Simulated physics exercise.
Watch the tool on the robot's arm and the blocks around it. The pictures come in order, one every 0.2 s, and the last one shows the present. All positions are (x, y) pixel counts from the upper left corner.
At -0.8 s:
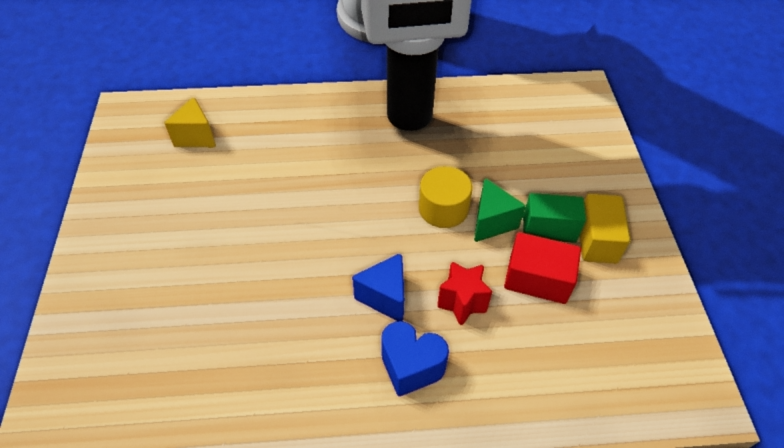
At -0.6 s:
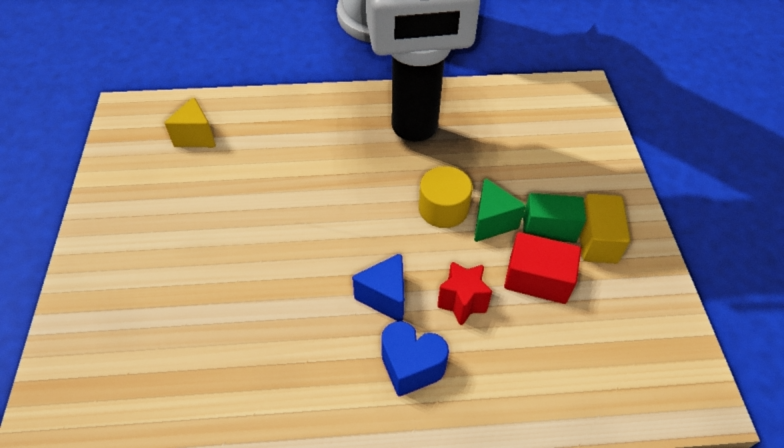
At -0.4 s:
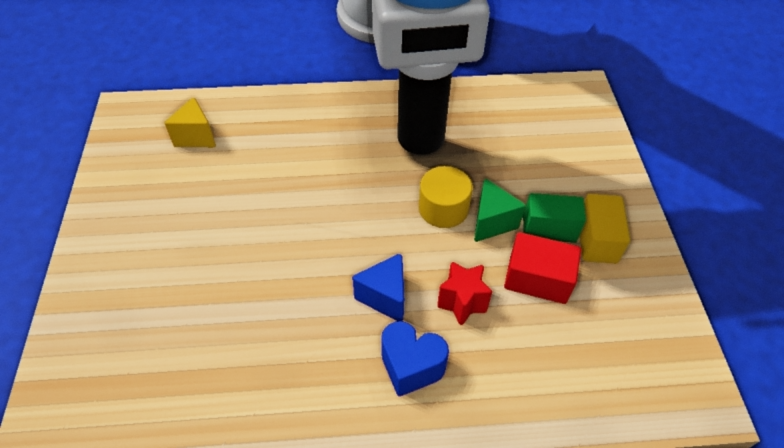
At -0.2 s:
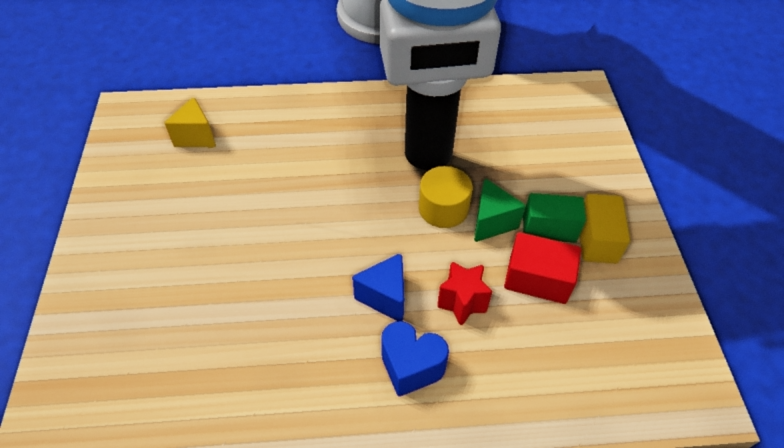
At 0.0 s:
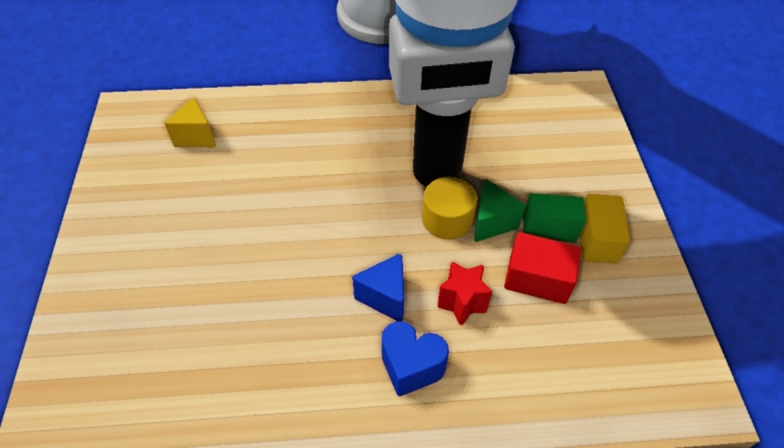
The robot arm's black tool moved slowly down the wooden board and slightly right toward the yellow circle, then nudged it a little closer to the red star, while the other blocks stayed still.
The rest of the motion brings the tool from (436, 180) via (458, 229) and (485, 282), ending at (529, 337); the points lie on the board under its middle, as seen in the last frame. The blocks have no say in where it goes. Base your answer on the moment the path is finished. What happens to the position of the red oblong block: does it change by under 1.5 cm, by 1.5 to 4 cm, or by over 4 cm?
The answer will be the middling band, 1.5 to 4 cm.
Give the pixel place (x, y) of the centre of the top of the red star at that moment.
Its top middle will sit at (460, 387).
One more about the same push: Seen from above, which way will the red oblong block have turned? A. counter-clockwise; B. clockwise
Choice A: Counter-clockwise.
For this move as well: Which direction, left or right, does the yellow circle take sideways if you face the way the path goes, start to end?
My answer: Right.
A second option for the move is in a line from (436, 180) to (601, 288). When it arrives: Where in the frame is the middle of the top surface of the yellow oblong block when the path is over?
Close to (653, 210).
What follows on the original path. One third of the way, tool (459, 222); yellow circle (466, 252); red star (468, 294); green three-sided block (505, 205), turned 20° anticlockwise.
Two thirds of the way, tool (487, 276); yellow circle (485, 313); red star (469, 357), turned 15° clockwise; green three-sided block (510, 212), turned 40° anticlockwise; red oblong block (553, 260), turned 15° anticlockwise.
At the end, tool (531, 330); yellow circle (509, 366); red star (460, 387), turned 55° clockwise; green three-sided block (510, 212), turned 40° anticlockwise; red oblong block (568, 268), turned 50° anticlockwise; yellow oblong block not moved.
